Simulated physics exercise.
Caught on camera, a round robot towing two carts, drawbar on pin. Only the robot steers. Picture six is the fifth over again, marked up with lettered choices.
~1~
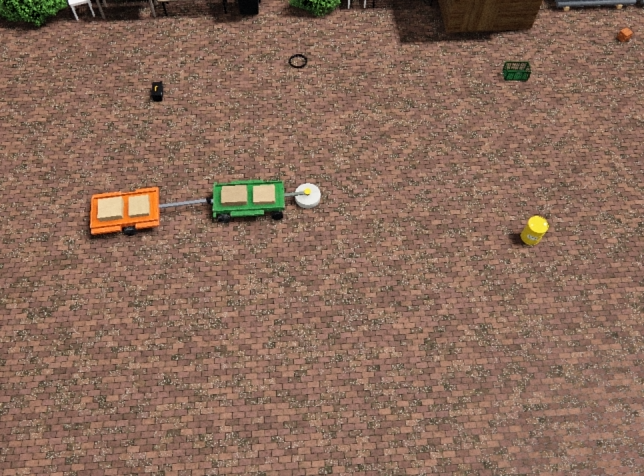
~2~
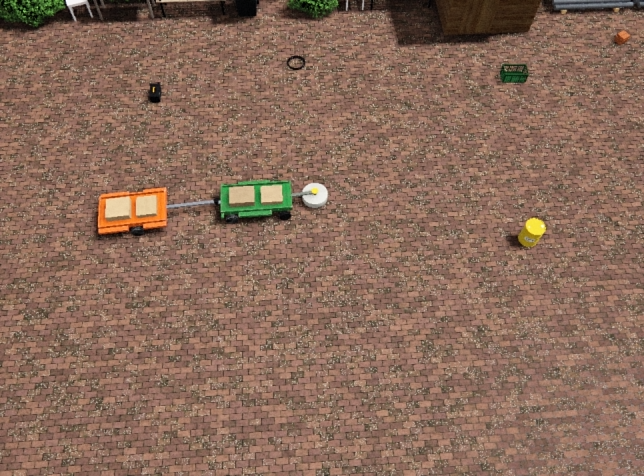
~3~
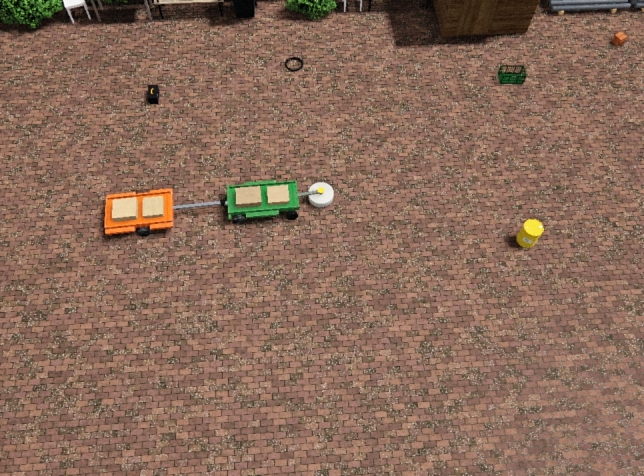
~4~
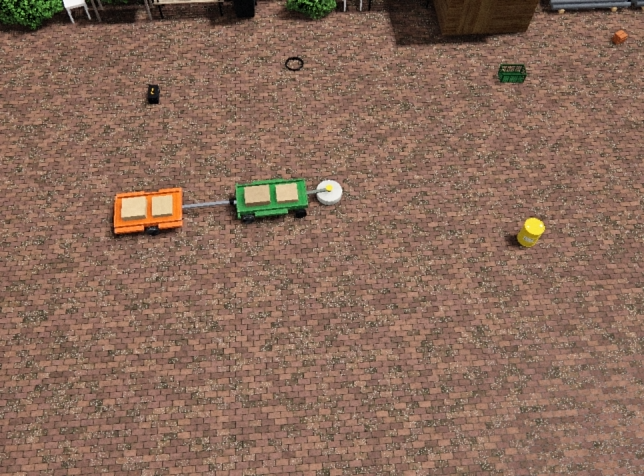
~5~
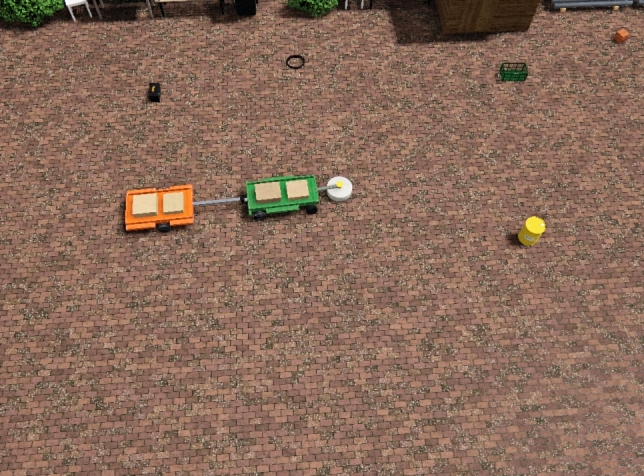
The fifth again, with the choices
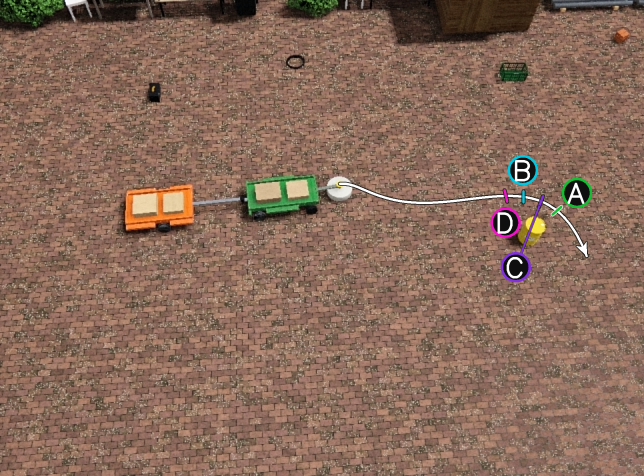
A wide courtyard of reddish-brown brick paving is seen from high above, looking down at an angle, with greenery, pale chairs and a brown wooden structure along the top edge. A round white robot is coupled by bars to a green cart and an orange cart behind it, with a yellow keg standing to the right. The robot tows both carts slowly rightward in a line, while the view shifts very slightly.
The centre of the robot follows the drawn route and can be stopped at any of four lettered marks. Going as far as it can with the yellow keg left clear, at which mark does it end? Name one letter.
The farthest safe stop is A.
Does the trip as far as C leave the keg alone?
Yes.
On the marked copy, A at (557, 211); B at (523, 197); C at (541, 201); D at (506, 196); the route from (340, 184) via (475, 199) to (587, 256).
Taking A. A third of the way, robot (414, 206), last cart (235, 199).
Two thirds of the way, robot (490, 201), last cart (312, 197).
When it is over, robot (554, 214), last cart (377, 198); nothing has been touched.
As for the rest, B is safe but short; C is safe but short; D is safe but short.
